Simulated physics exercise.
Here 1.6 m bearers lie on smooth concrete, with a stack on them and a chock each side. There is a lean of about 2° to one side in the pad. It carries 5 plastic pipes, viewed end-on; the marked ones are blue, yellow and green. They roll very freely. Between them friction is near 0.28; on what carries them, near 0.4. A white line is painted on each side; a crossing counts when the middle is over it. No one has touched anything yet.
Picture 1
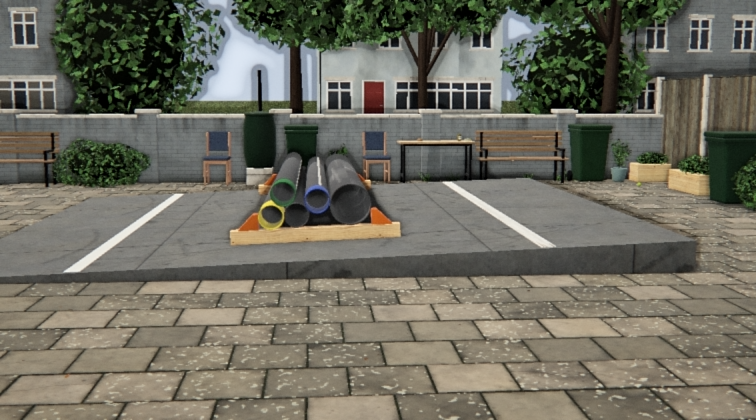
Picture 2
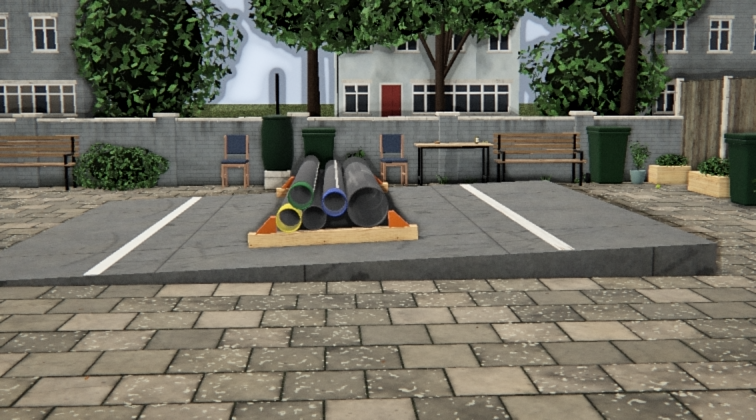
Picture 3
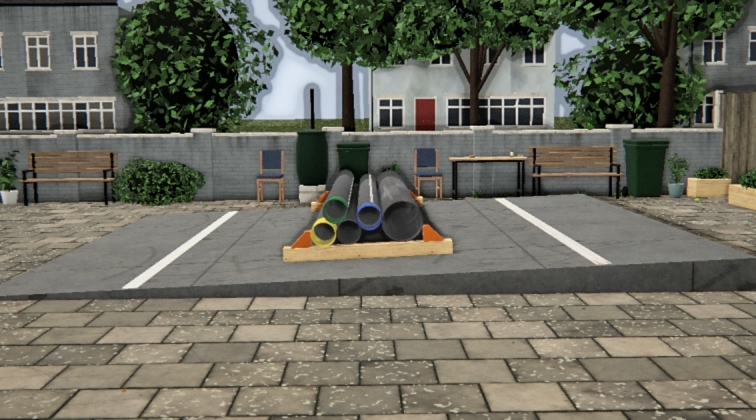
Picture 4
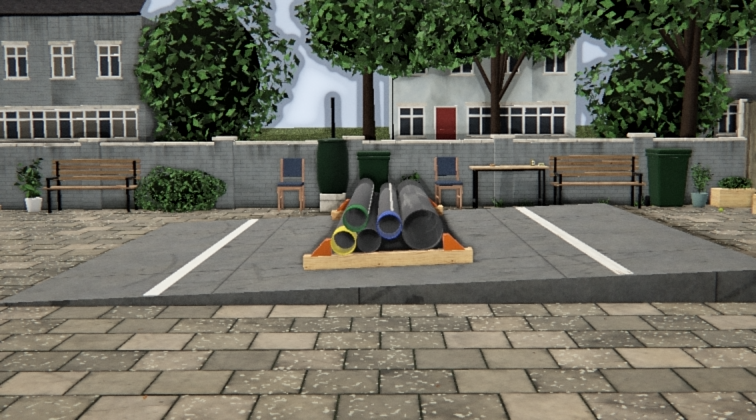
A stack of plastic pipes lies still between two white lines as the view shifts left.
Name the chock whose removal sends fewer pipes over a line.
The chock on the right side is the one to take.
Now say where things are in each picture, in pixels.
Blue (317, 201), yellow (271, 217), green (283, 195); the pad slopes 2° down to the left; 3 of the 5 form the bottom row; nothing moves, in the first picture.
Blue (335, 204), yellow (289, 220), green (300, 198); at rest, in the second picture.
Blue (369, 218), yellow (323, 234), green (335, 212); both chocks in; lines at (99, 252) and (524, 231); at rest, in the third picture.
Blue (389, 227), yellow (344, 242), green (355, 220); nothing moves, in the fourth picture.
If it is the left, after 2.9 s, blue is on the bearers, 45 cm from the bearers' left end, rolling left; yellow is off the bearers, 55 cm short of the left line, rolling left; green is off the bearers, 25 cm short of the left line, rolling left; 0 of 5 have crossed.
If it is the left, in the end, blue is past the left line; yellow is past the left line; green is past the left line; 5 of 5 have crossed.
If it is the right, after 1.1 s, blue is on the bearers, 70 cm from the bearers' right end; yellow is on the bearers, 40 cm from the bearers' left end; green is up on others, 50 cm from the bearers' left end; 0 of 5 have crossed.
If it is the right, in the end, blue is on the bearers, 75 cm from the bearers' right end; yellow is on the bearers, 40 cm from the bearers' left end; green is up on others, 50 cm from the bearers' left end; 0 of 5 have crossed.
